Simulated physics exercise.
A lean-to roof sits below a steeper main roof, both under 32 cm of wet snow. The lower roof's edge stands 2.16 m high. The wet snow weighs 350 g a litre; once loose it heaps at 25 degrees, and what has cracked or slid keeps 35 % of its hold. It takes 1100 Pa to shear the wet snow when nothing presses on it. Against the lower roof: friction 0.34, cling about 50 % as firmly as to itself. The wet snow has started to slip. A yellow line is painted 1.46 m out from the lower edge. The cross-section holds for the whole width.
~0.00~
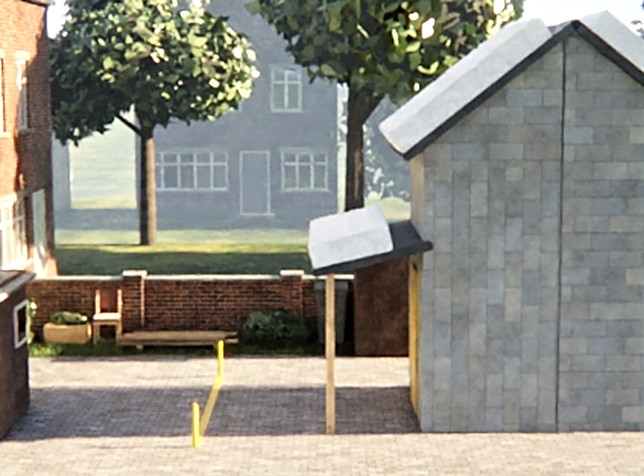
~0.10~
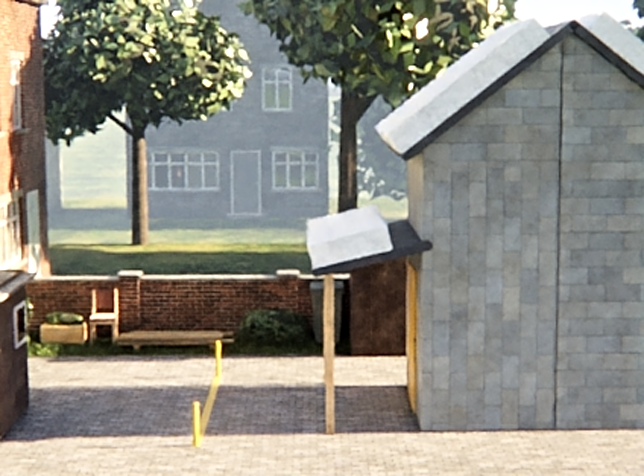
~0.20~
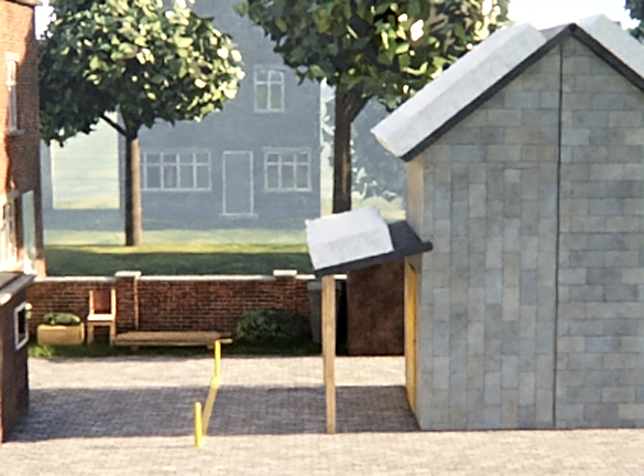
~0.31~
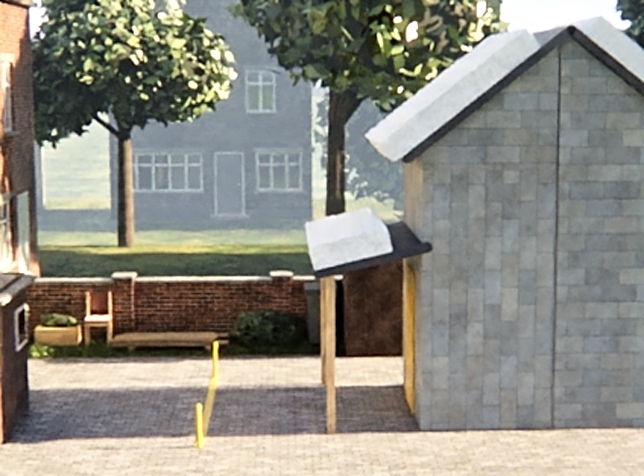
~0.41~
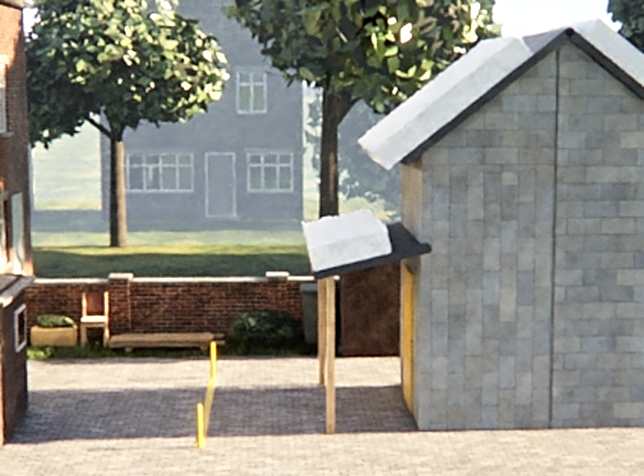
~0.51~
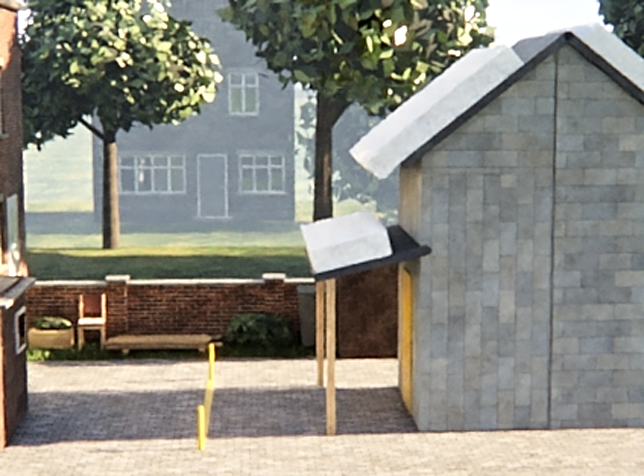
A paved yard in bright sunlight is seen from slightly above and side-on, with a brick wall, lawn, two leafy trees and a hazy grey house behind. A grey block building with a steep white-covered roof stands at right, its small white-topped lean-to on wooden posts beside a bent yellow line. The upper white layer slides slowly leftward down the slope past its dark edge, while the camera drifts sideways, shifting the background left.
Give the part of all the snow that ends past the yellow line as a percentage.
Expect roughly 41 %.
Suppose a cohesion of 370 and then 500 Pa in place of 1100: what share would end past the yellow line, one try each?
In that order: 50 %, 45 %.
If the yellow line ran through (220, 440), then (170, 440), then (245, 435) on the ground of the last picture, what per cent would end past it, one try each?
In turn about 50 %, 25 %, 60 %.
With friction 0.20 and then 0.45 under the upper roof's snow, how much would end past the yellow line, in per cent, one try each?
In turn about 50 %, 30 %.
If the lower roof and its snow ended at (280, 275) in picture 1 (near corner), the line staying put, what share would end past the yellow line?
Then about 30 %.
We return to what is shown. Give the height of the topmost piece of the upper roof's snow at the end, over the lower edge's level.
Some 0.5 m.
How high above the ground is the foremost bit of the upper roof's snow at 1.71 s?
Some 0.4 m.
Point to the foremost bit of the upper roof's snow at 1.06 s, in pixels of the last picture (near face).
Near (314, 235).
By 1.06 s, none is below the lower edge and 0 % is past the line.
By 1.71 s, 48 % is below the lower edge and 0 % is past the line.
By 2.35 s, 78 % is below the lower edge and 40 % is past the line.
By 3.00 s, 78 % is below the lower edge and 41 % is past the line.
By 3.20 s, at the end, 78 % is below the lower edge and 41 % is past the line.
